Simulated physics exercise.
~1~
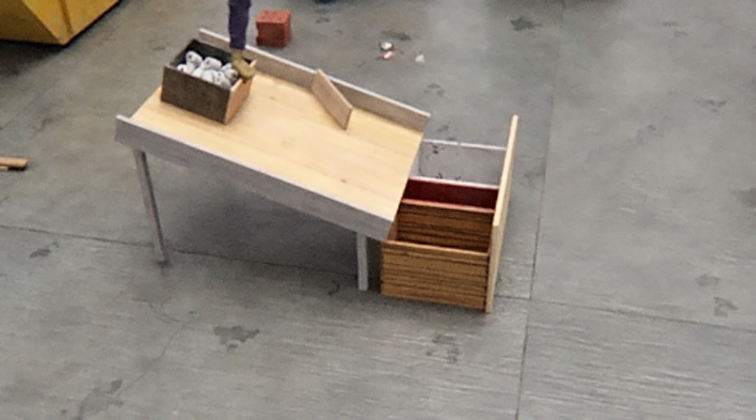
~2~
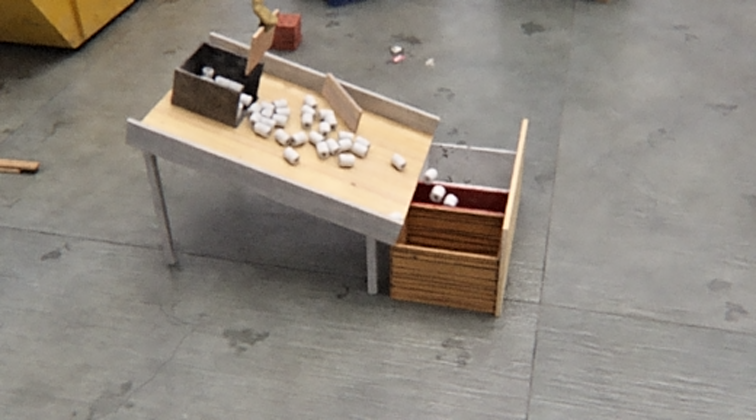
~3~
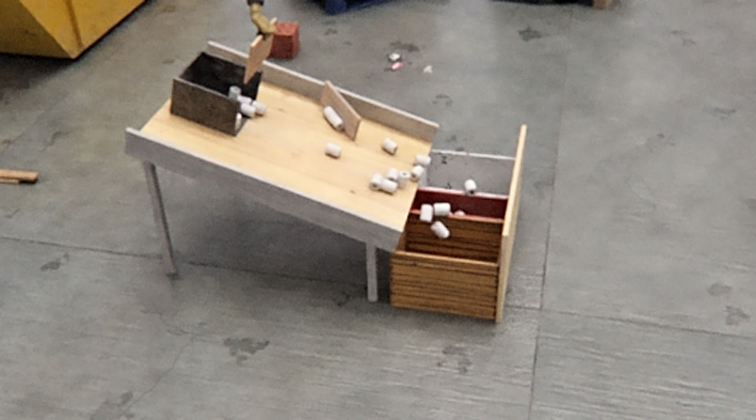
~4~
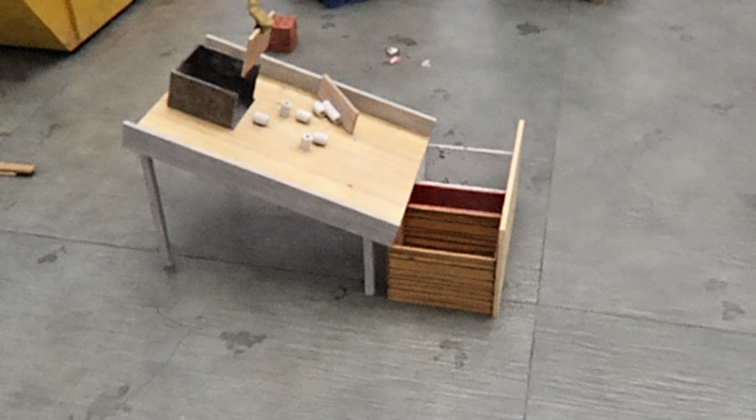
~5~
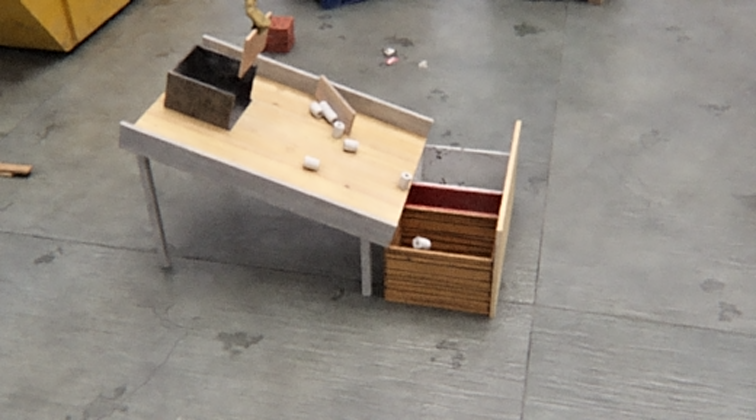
At first, a dark box packed with small white rolls sits at the high end of a sloping wooden table, with open bins below its low edge. A gate at the box's open side is lifted clear, and the rolls spill out and scatter down the slope. Some pass the angled board and tumble over the edge, many landing in the red tote in the middle. The box empties, leaving only a few rolls on the table, some gathered by the board. By the end, one roll sits at the low edge, another shows above the wooden bin, and several remain on the slope.
